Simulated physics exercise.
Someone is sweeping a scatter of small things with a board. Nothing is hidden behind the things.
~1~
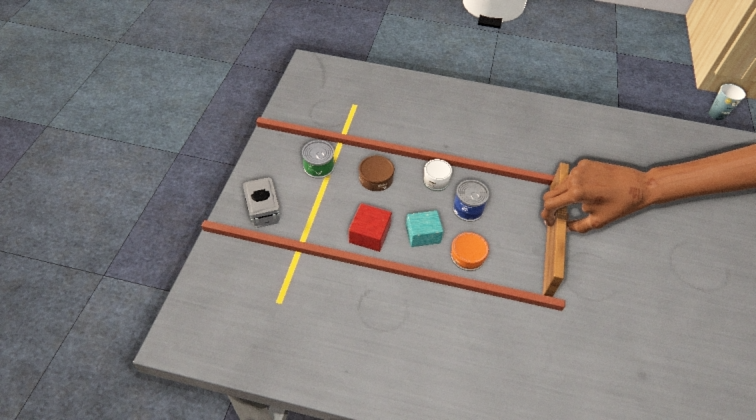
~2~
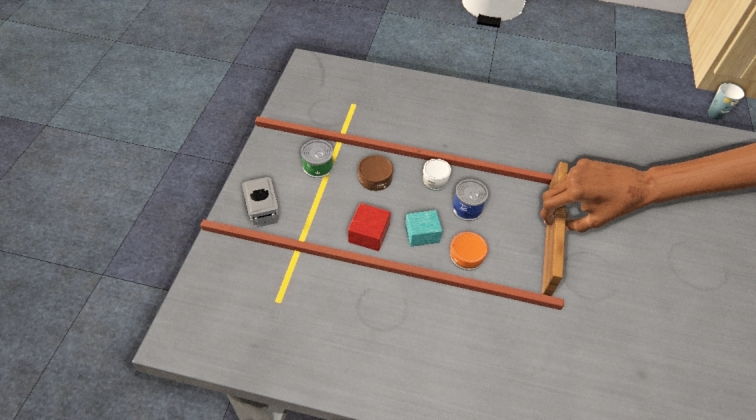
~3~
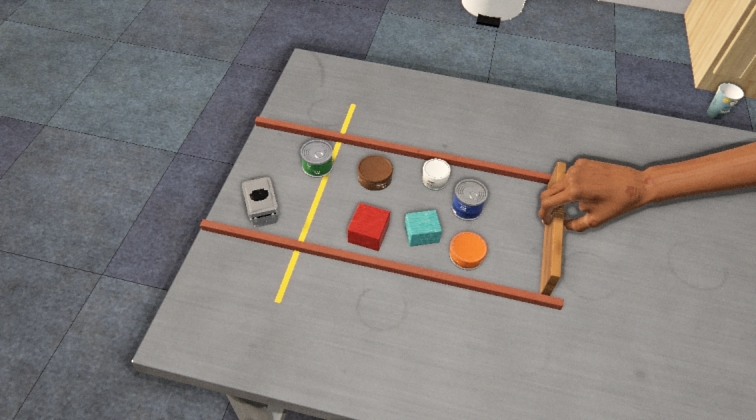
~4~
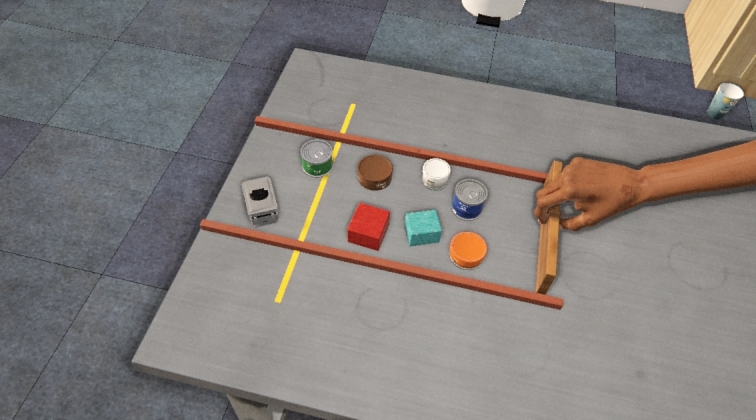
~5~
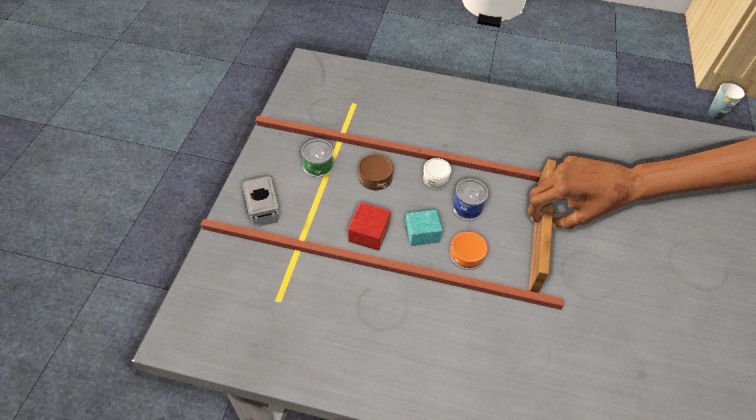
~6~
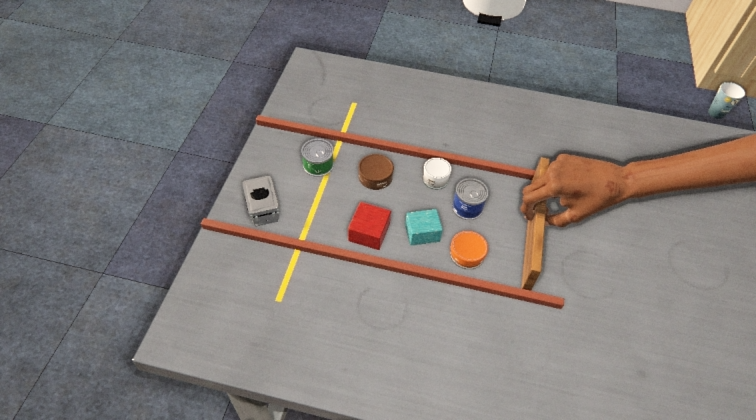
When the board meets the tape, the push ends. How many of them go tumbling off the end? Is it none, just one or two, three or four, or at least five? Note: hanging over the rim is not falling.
I expect no drop over the end.
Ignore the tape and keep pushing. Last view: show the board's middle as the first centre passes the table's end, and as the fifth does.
First around (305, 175), then around (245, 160).
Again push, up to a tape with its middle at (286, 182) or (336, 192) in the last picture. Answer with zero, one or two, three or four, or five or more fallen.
The falls would be either one or two; none.
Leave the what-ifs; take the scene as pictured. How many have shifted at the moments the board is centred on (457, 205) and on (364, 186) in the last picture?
Note: First position 3; second position 7.
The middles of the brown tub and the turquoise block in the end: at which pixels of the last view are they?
In the last picture the brown tub sits at (295, 151) while the turquoise block sits at (303, 191).
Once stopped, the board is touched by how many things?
4 in contact.
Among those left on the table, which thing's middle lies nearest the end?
That would be the grey case.
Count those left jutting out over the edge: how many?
0 of them.
Early on, none off yet; grey case at rest near (262, 201); green tin at rest near (318, 158); brown tub at rest near (376, 172).
A while later, none off yet; grey case at rest near (260, 200); green tin travelled about its own width near (293, 155); brown tub travelled about its own width near (327, 159).
Finally, the number that fall off is zero.
